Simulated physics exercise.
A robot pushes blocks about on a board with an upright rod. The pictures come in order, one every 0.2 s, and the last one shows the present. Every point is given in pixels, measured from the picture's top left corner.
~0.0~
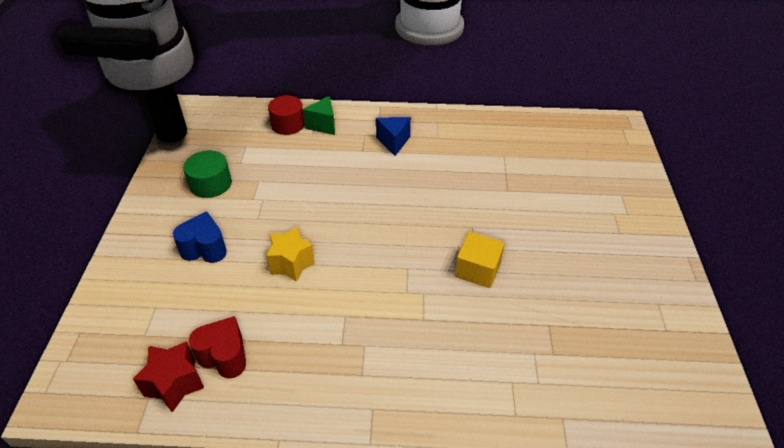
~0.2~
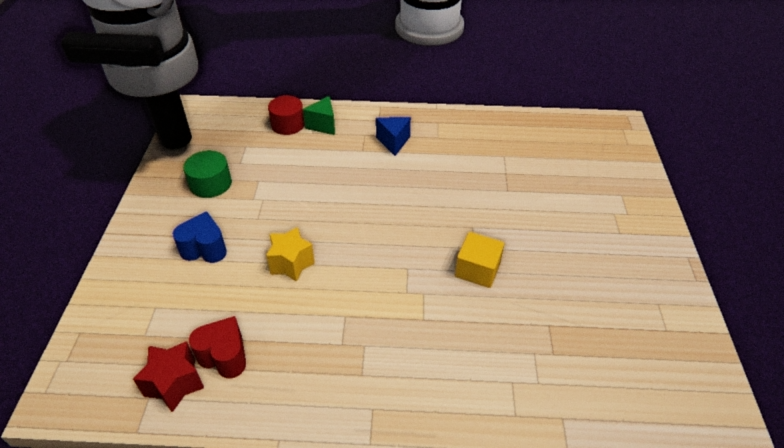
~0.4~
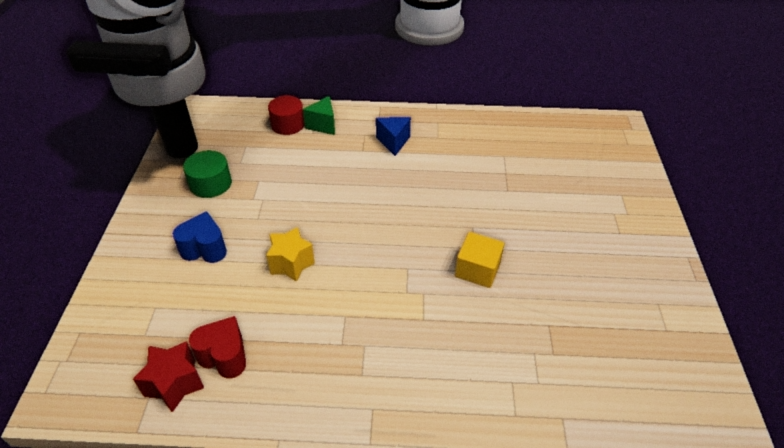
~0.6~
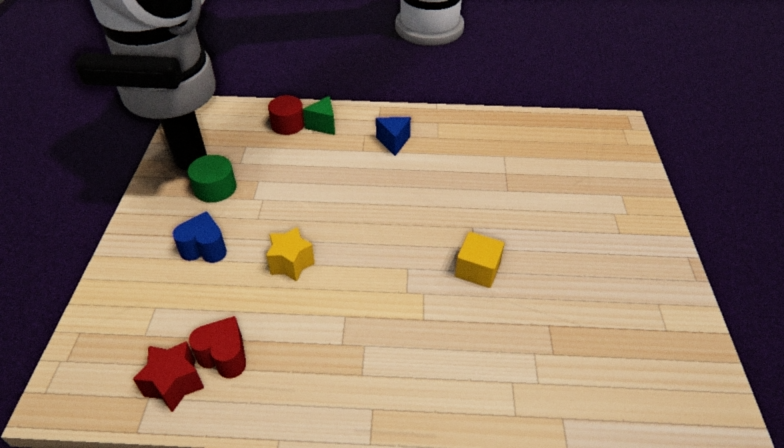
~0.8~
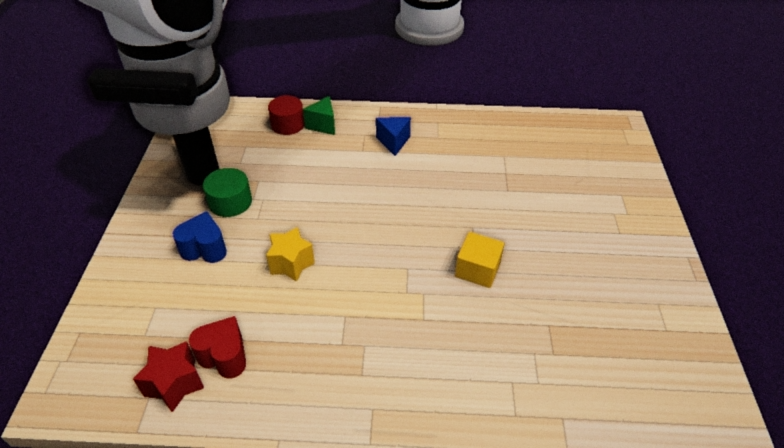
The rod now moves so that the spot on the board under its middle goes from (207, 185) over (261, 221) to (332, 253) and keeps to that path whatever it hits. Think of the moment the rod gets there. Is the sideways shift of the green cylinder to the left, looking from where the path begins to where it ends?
Answer: No.
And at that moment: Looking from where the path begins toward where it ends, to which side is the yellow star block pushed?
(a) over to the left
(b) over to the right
The answer is b.
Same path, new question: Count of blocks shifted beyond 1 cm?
By the end of the path, two blocks have moved more than about a centimetre.
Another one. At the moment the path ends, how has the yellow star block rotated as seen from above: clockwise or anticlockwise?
Verdict: Clockwise.
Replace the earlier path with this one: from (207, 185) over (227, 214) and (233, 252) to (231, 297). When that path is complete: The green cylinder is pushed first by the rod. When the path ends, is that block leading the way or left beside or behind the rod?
Slid away.
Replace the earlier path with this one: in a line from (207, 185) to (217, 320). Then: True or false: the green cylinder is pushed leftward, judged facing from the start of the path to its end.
True.
The first path, step by step. One third of the way, rod at (239, 200); green cylinder at (263, 208).
Two thirds of the way, rod at (282, 223); green cylinder at (303, 237); yellow star block at (303, 269), turned 15° clockwise.
At the end, rod at (331, 244); blue heart block in place; green cylinder at (338, 265); yellow star block at (306, 292), turned 60° clockwise.
